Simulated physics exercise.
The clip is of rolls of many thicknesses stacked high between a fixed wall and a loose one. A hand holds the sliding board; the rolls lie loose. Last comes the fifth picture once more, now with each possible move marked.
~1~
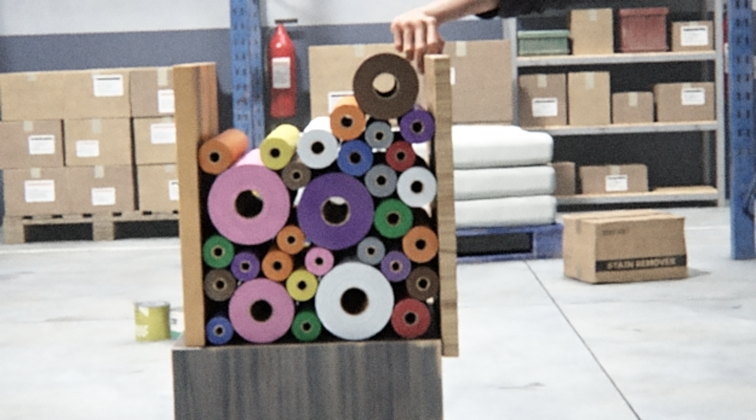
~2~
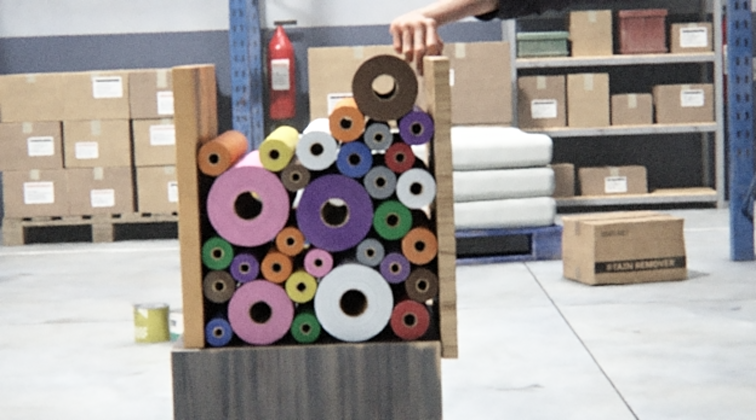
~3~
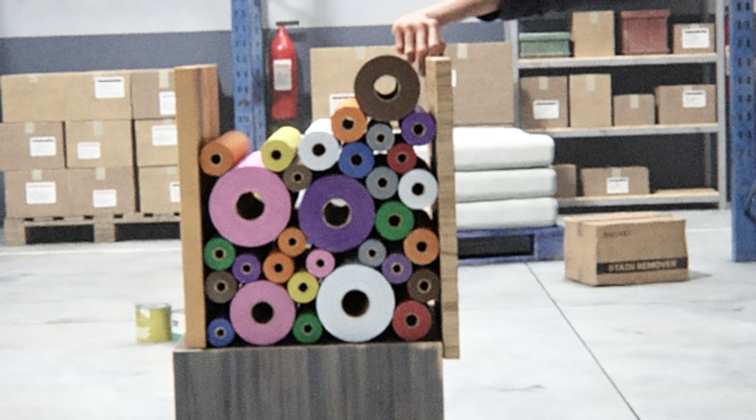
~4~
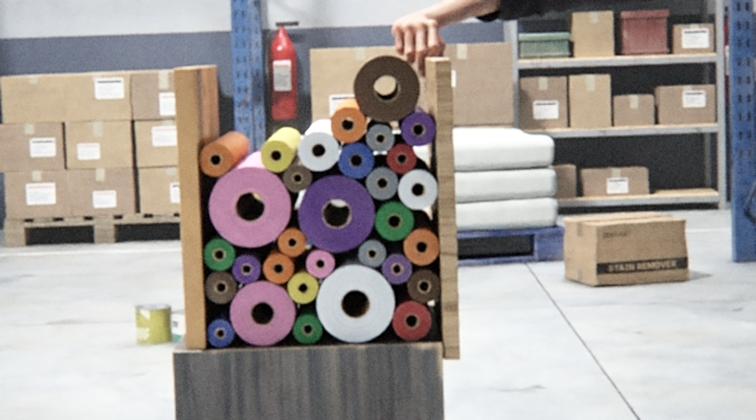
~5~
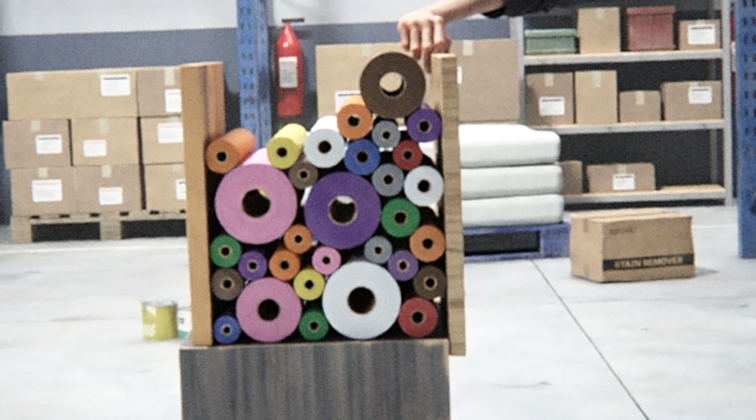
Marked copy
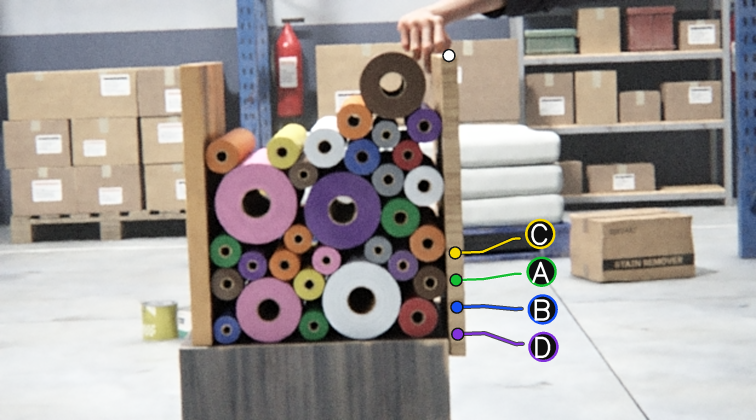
The camera, level with a stack of coloured rolls seen end-on in a warehouse, jitters slightly. Between two upright wooden boards on a grey base, pink rolls sit left and low, a large purple one in the middle, a white one below and a brown one at upper right, with boxes behind. A hand holds the right board's top, and nothing visibly shifts among the rolls as the view finally drifts slightly left.
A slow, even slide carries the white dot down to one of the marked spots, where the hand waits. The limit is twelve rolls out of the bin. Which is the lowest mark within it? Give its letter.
A is the limit.
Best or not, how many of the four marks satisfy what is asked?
Two of the four.
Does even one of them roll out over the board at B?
Yes.
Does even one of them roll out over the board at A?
Yes.
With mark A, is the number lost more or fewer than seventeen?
Fewer than seventeen.
On the marked copy, A at (456, 280); B at (457, 307); C at (455, 253); D at (458, 334); the white dot at (449, 56).
Following A. Soon after the start, top of the board (443, 148).
Later, top of the board (446, 248).
In the end, top of the board (447, 279), ten out over the board.
As for the rest, B more than twelve out over the board; C about eight out over the board; D more than twelve out over the board.
